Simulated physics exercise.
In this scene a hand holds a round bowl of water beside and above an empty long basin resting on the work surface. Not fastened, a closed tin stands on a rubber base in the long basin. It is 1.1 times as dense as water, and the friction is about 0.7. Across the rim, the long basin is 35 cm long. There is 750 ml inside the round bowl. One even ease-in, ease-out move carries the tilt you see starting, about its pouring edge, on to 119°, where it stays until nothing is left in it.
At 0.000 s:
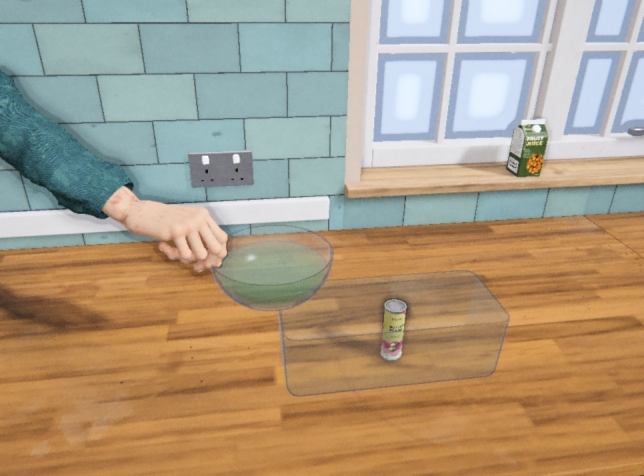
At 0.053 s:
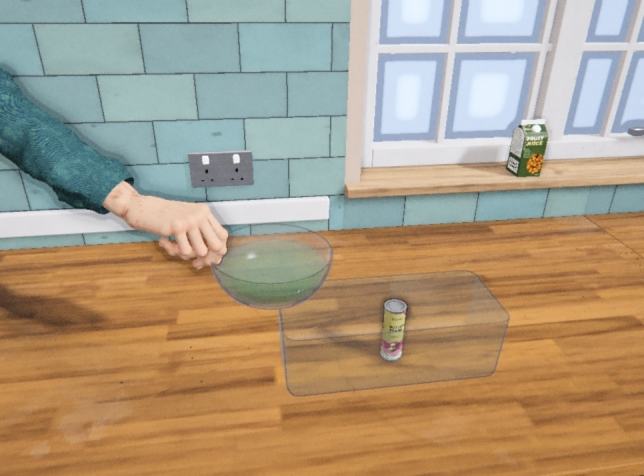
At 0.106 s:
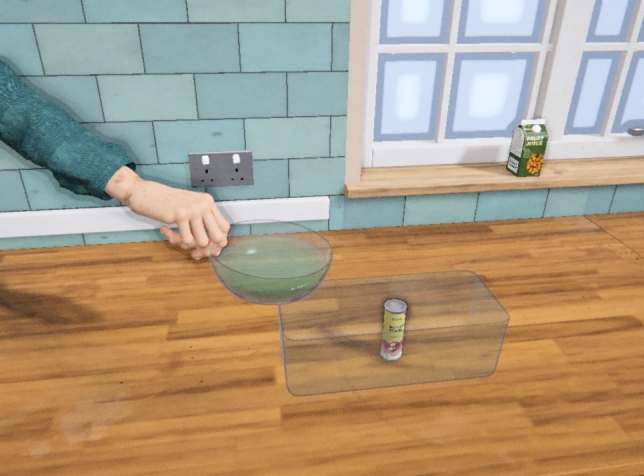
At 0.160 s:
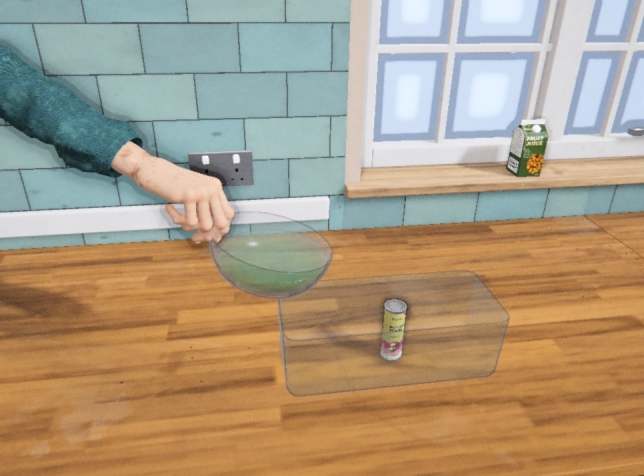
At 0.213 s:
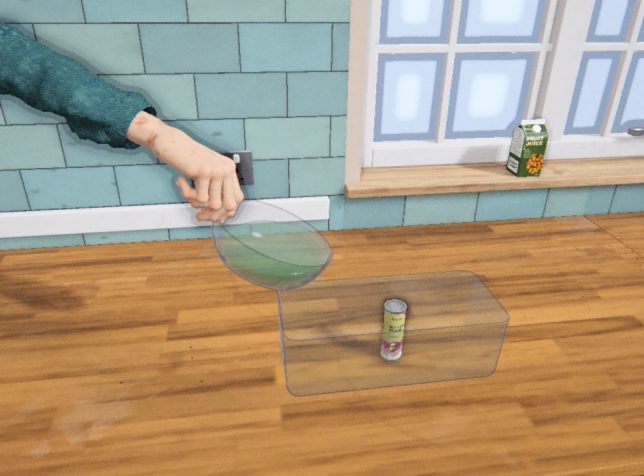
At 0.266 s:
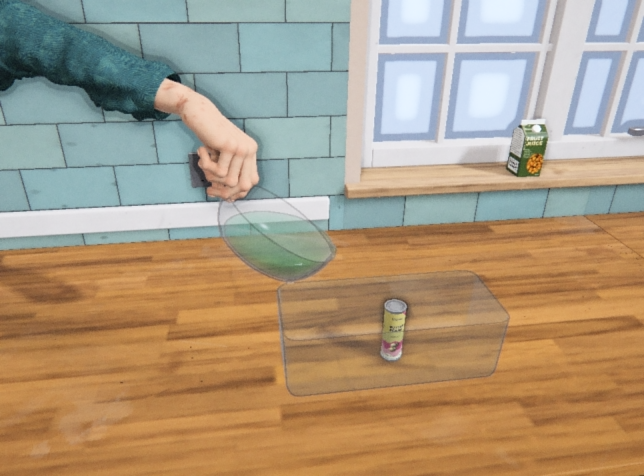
A hand tilting a clear round bowl of greenish water rightwards above a transparent basin, where a tin stands still.
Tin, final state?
Standing.
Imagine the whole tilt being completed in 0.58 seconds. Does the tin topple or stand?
The tin stays on its base.
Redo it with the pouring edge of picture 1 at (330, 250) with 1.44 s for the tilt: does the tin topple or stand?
After that, the tin stays vertical.
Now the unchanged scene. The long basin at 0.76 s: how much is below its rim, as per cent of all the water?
Near 98 in a hundred.
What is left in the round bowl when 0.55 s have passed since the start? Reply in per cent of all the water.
Portion remaining: Approx. 10 per cent.
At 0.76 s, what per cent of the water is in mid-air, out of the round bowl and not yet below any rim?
Close to 3 per cent.
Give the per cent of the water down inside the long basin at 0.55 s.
About 26%.
By 0.55 s the tilt is 104° and 9 per cent is still to pour; the tin stands where it began.
By 0.76 s the tilt is 119° and 0 per cent is still to pour; the tin stands where it began.
By 0.98 s the tilt is 119° and 0 per cent is still to pour; the tin stands where it began.
By 1.22 s the tilt is 119° and 0 per cent is still to pour; the tin stands where it began.
At rest the tin stands where it began.
